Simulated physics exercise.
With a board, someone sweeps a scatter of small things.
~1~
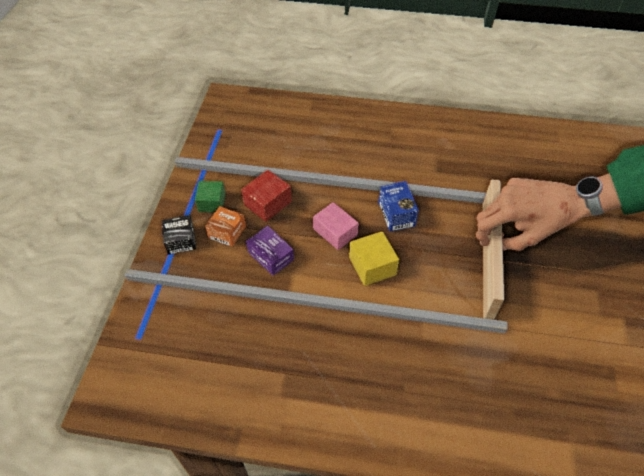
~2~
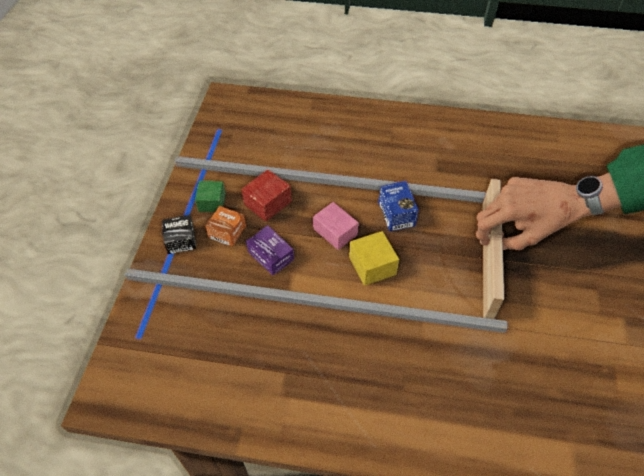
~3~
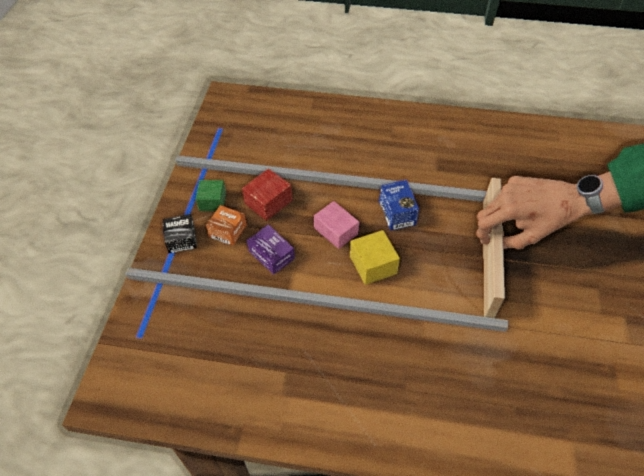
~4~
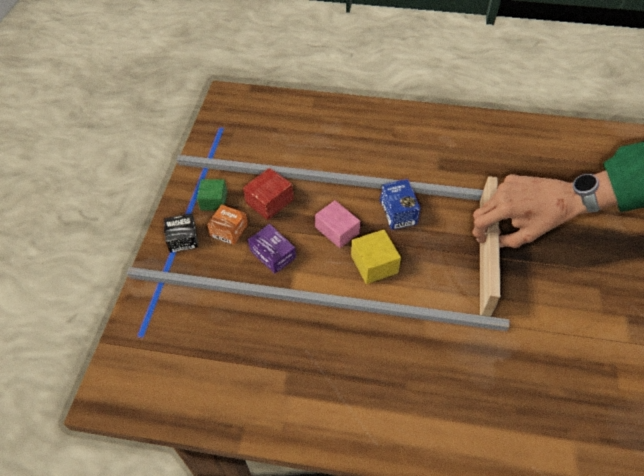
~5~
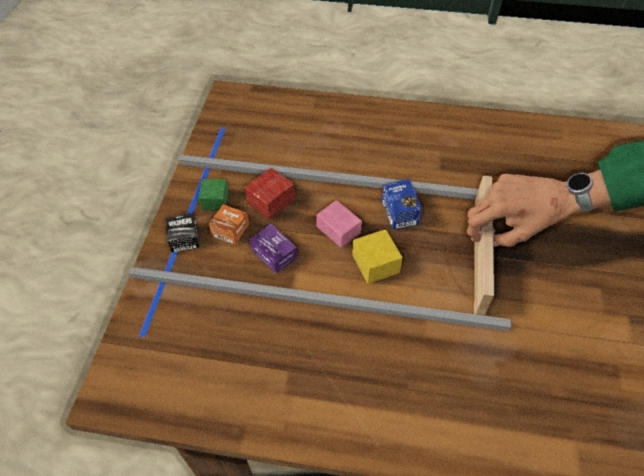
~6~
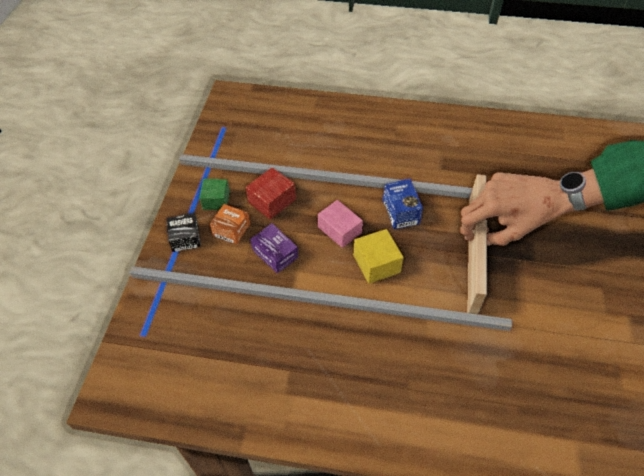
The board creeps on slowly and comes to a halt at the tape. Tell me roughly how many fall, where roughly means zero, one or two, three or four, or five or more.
Roughly, five or more fall.
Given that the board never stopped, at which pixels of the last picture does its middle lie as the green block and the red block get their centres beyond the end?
Near (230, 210), then near (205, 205).
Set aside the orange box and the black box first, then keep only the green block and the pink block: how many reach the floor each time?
Try 1: 3; try 2: 4.
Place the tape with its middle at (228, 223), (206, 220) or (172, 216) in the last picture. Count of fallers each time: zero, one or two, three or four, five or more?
Going through the tapes in order, the count is 1 or 2, then just one or two, then 5 or more.
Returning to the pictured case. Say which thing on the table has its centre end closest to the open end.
Nearest at the end: The pink block.
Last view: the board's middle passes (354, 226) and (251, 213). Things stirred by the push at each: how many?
At first I count 3, and then 8.
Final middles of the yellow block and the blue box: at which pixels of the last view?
The yellow block settles near (162, 230); as for the blue box, near (189, 172).
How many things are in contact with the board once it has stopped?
Count: 3.
Soon after, none off yet; black box at rest near (183, 232); green block at rest near (215, 195); orange box at rest near (230, 224).
After that, none off yet; black box at rest near (179, 232); green block displaced about its own width near (199, 196); orange box displaced about its own width near (216, 216).
In the end, the number that fall off is five or more; gone, purple box, red block, orange box, green block and black box.
